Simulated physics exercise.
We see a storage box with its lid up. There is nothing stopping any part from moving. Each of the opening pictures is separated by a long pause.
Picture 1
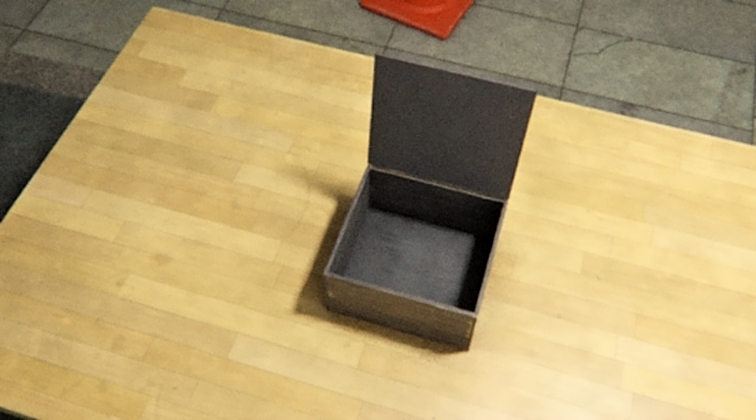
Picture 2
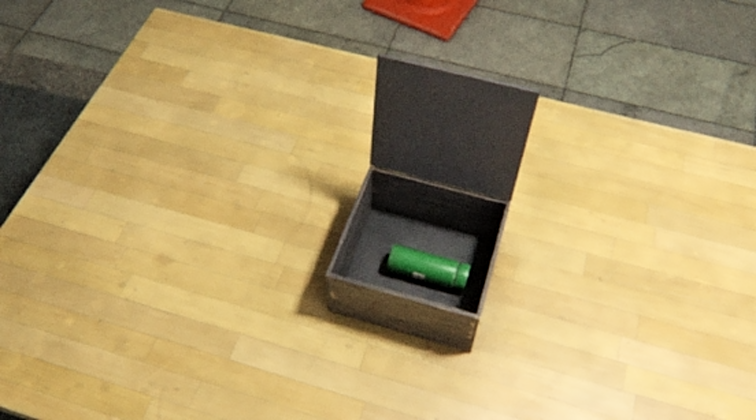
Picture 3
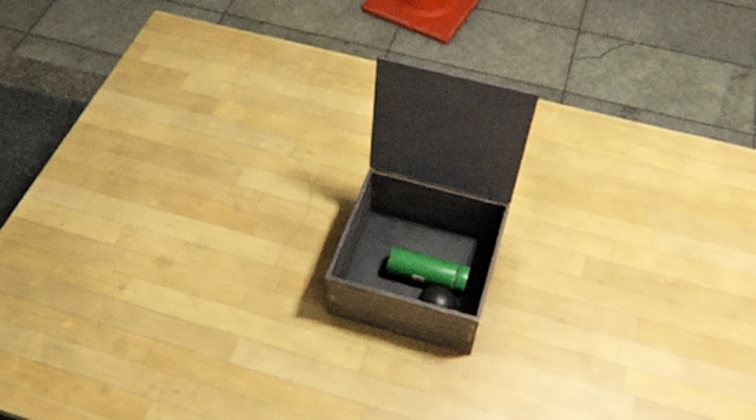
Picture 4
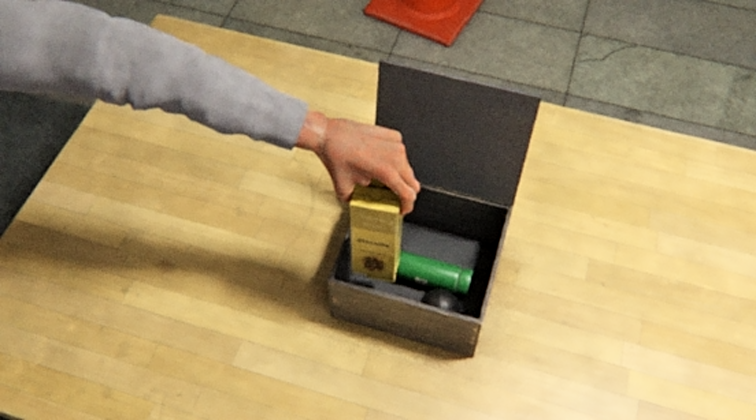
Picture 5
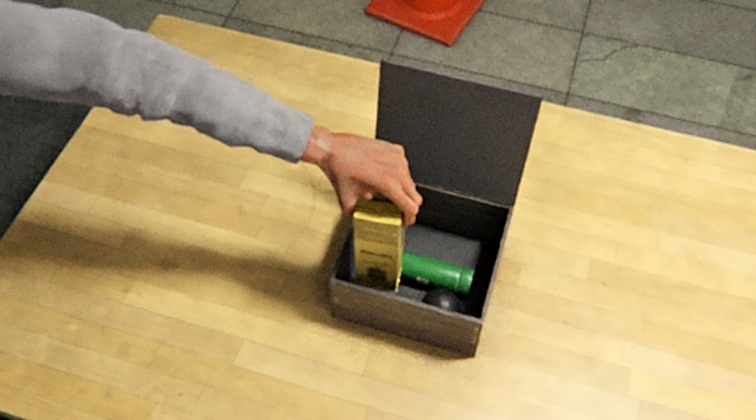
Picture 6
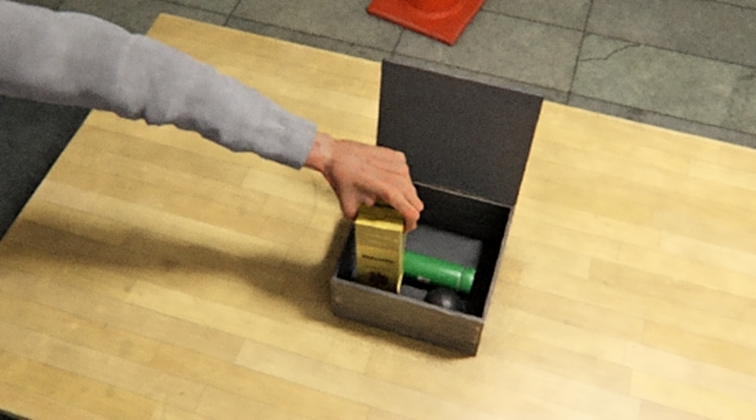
In an open dark box, a green shaker and dark object appear, then a hand lowers a yellow carton.
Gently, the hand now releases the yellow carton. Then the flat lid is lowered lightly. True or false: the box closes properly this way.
False.
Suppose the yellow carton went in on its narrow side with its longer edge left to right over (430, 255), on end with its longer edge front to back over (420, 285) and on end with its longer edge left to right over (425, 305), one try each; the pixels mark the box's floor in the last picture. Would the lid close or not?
In order: The lid fits down, then gets blocked, then fits down.
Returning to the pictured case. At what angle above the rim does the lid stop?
Roughly 30 degrees above the rim.
Then, 0.50 s on from there, yellow carton turned 10° from how it was put near (378, 273).
Then, 1.20 s on from there, lid starting down; yellow carton turned 4° from how it was put near (381, 261); green shaker shifted about its own width.
Then, 1.50 s on from there, lid 65° above the rim; yellow carton shifted about its own width near (380, 264); green shaker shifted about its own width.
Then, 1.80 s on from there, lid 39° above the rim; yellow carton shifted about its own width near (380, 265); green shaker shifted about its own width.
In the end, lid 31° above the rim; moved from the start, yellow carton; the other 2 unmoved. At the end, from the last picture's camera, yellow carton near (380, 265).
